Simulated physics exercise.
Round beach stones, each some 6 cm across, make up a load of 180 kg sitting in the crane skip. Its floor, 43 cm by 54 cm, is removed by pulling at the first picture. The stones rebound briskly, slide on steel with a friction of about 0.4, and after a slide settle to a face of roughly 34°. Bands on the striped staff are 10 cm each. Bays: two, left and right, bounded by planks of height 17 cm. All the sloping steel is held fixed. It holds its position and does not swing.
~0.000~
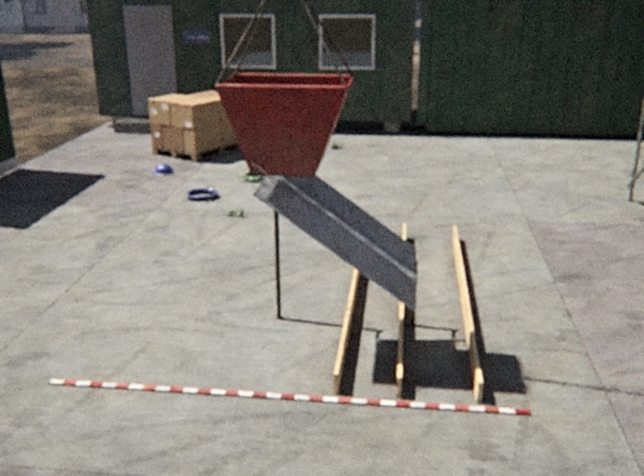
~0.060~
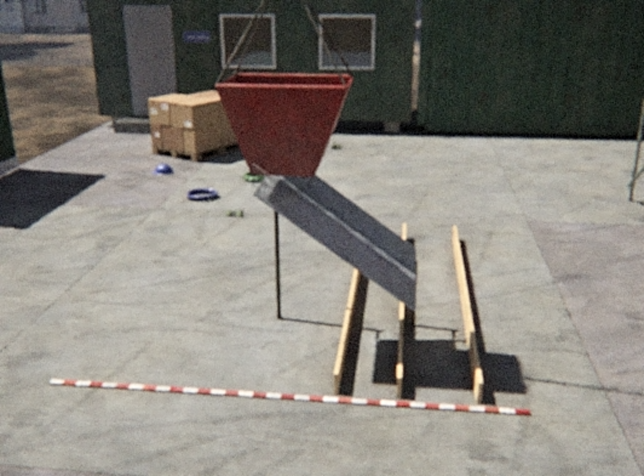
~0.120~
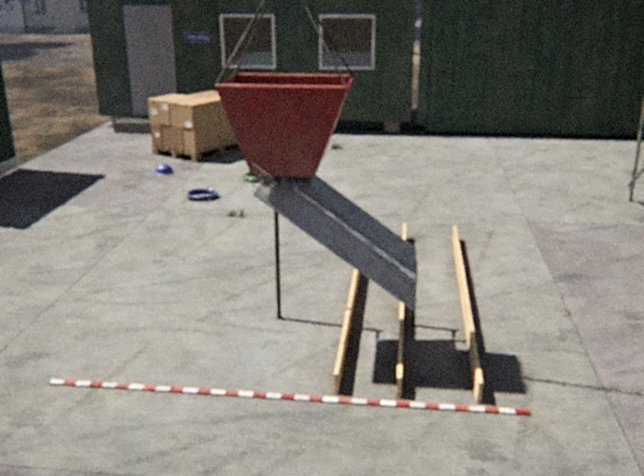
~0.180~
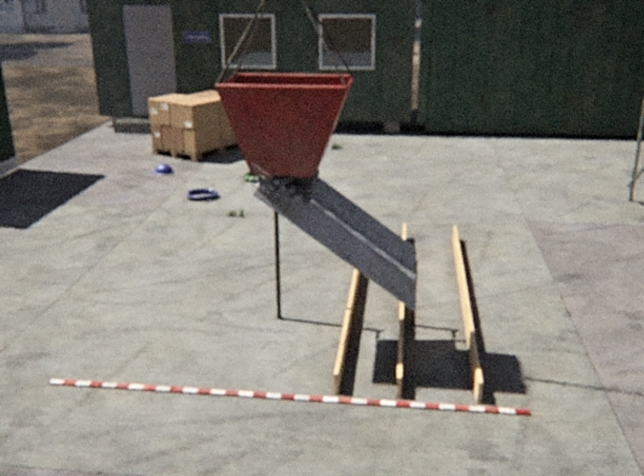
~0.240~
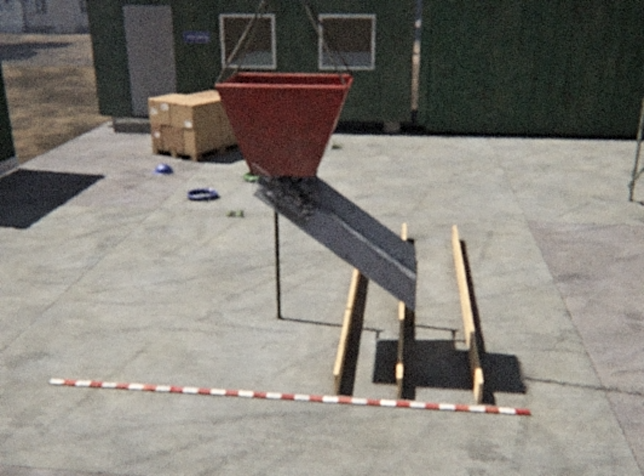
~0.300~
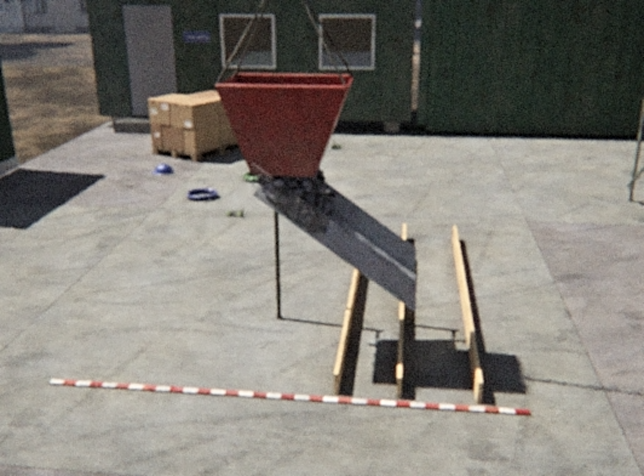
Red skip hanging still on lines above a sloping grey chute, dark stones emerging from its base and creeping down rightward.
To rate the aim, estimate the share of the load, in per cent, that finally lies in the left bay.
Roughly 0 per cent finally lies in the left bay.
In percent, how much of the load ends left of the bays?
Near 0 percent, give or take.
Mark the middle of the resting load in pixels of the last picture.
Centre at rest: Around (466, 353).
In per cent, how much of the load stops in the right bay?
About 50 per cent.
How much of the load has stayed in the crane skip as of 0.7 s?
Estimate: About 5 %.
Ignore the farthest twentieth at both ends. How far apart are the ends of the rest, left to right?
I'd say close to 160 cm, left to right.
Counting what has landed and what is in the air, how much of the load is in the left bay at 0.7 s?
Roughly 0 percent by that time.
After 0.7 s, 4 % in the crane skip, 83 % on the steel, 5 % falling or lying left of the bays, 8 % falling or lying in the right bay; the stones farthest right are at (463, 324).
After 1.1 s, 0 % in the crane skip, 46 % on the steel, 2 % falling or lying left of the bays, 38 % falling or lying in the right bay, 14 % falling or lying right of the bays; the stones farthest right are at (567, 360).
After 1.7 s, 0 % in the crane skip, 2 % falling or lying left of the bays, 56 % falling or lying in the right bay, 42 % falling or lying right of the bays.
After 2.6 s, 0 % in the crane skip, 2 % falling or lying left of the bays, 49 % falling or lying in the right bay, 49 % falling or lying right of the bays.
After 4.5 s, 0 % in the crane skip, 2 % left of the bays, 49 % in the right bay, 49 % right of the bays.
